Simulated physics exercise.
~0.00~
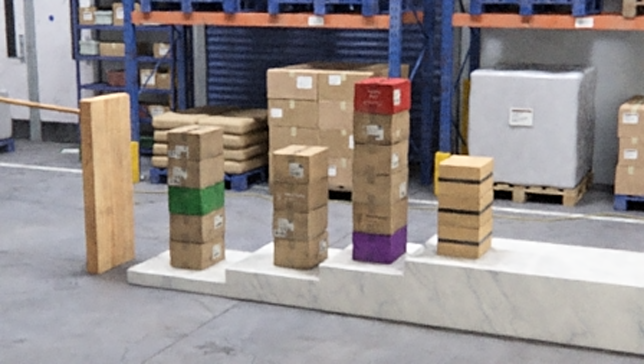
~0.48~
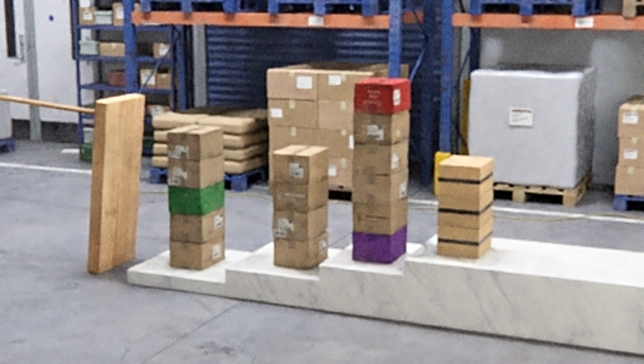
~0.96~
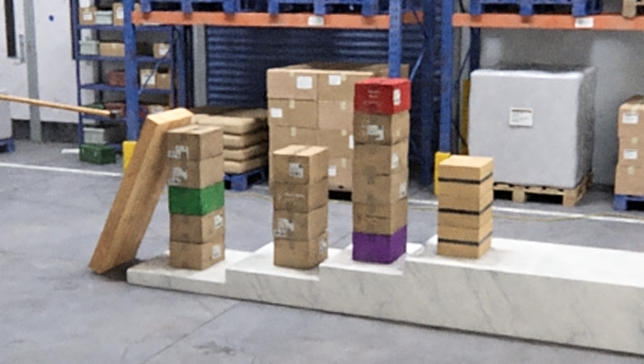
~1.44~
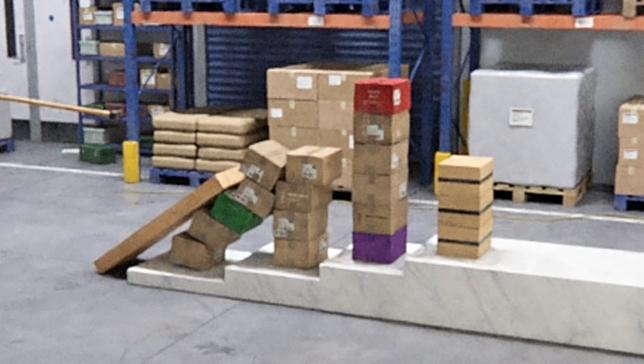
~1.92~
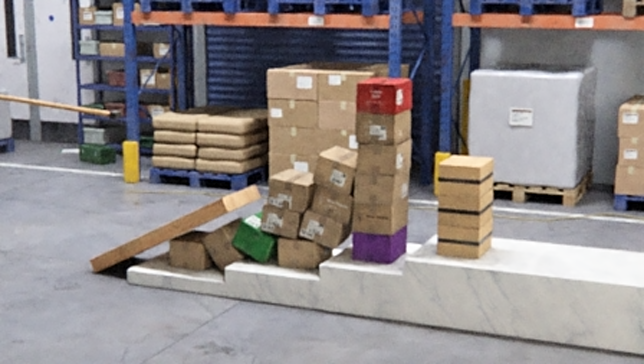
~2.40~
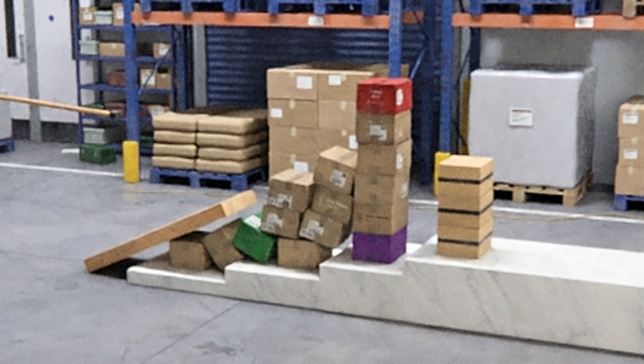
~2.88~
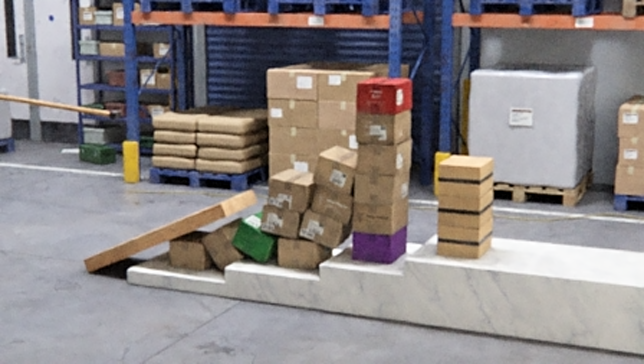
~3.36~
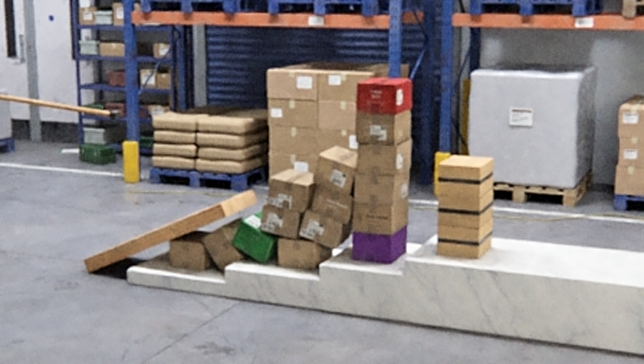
A tall board, pushed over by a pole, toppled right into the first stack of boxes, which collapsed with its green box against the second stack; that one slumped against the third, which stayed standing with its red box still on top.
